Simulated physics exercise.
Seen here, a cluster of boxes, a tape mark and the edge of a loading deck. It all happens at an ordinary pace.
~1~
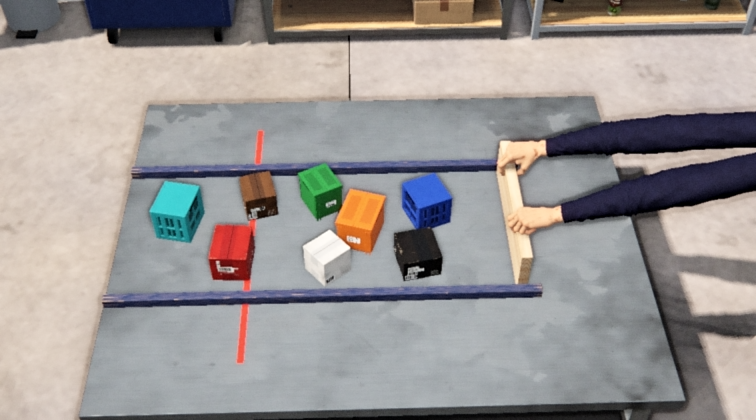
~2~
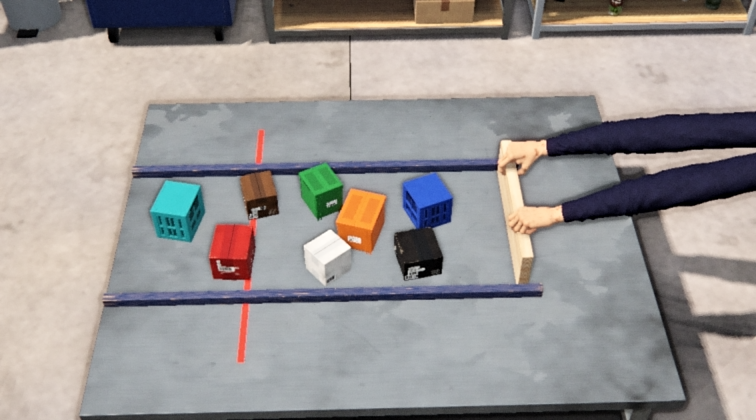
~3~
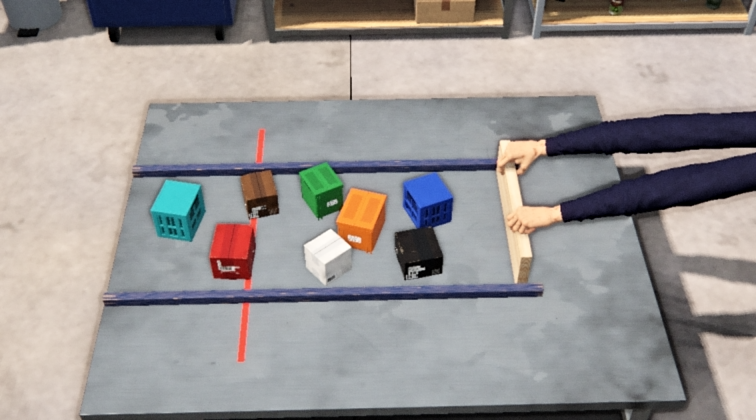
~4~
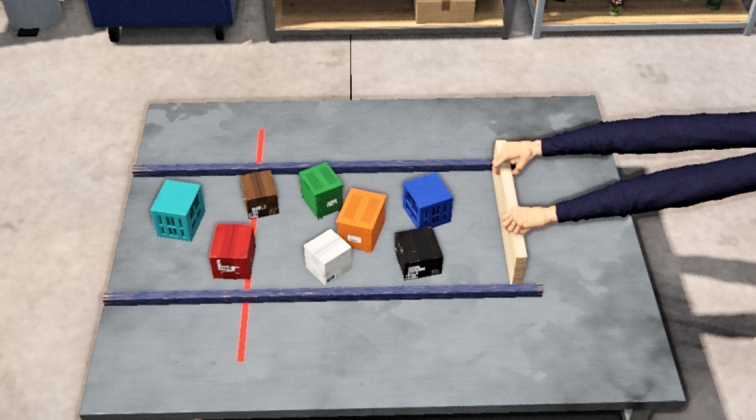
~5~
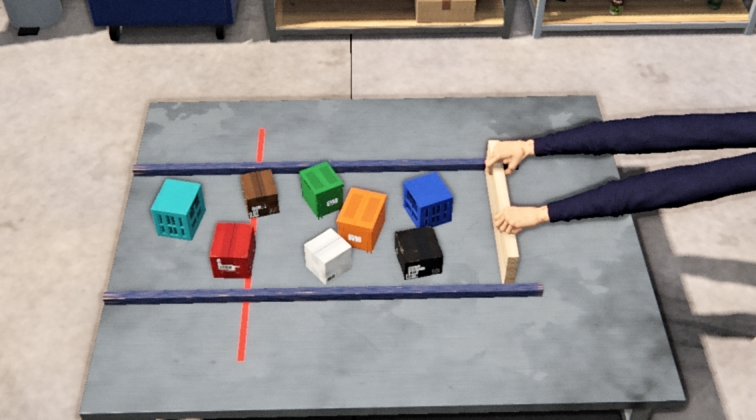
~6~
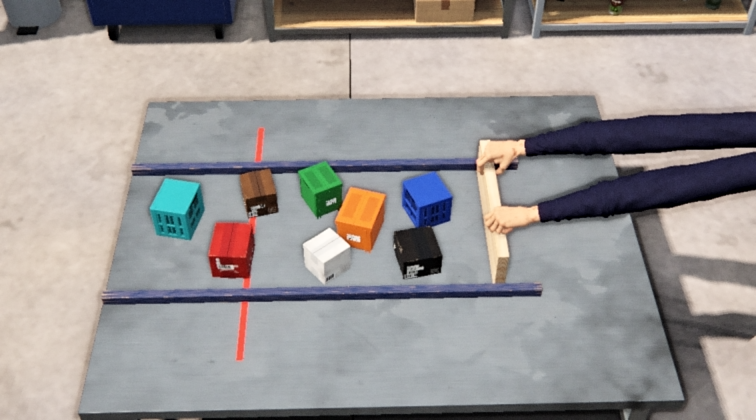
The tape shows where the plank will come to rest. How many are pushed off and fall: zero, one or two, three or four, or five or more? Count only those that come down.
The number that fall off is zero.
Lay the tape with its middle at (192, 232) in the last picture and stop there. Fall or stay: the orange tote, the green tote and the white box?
The orange tote holds on; the green tote stays on; the white box survives.
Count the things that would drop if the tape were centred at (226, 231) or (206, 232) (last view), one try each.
Try by try, 0 and 2.
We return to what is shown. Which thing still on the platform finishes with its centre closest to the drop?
Foremost is the turquoise crate.
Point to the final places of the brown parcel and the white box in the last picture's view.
About (172, 191), and the other about (189, 269).
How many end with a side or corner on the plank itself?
The number is 2.
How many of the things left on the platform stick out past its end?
Overhanging: 1.
Soon after, none off yet; turquoise crate at rest near (178, 209); red parcel at rest near (232, 250); brown parcel at rest near (259, 193).
After that, none off yet; turquoise crate at rest near (178, 209); red parcel moving near (230, 250); brown parcel displaced a little near (247, 194).
In the end, the number that fall off is zero.
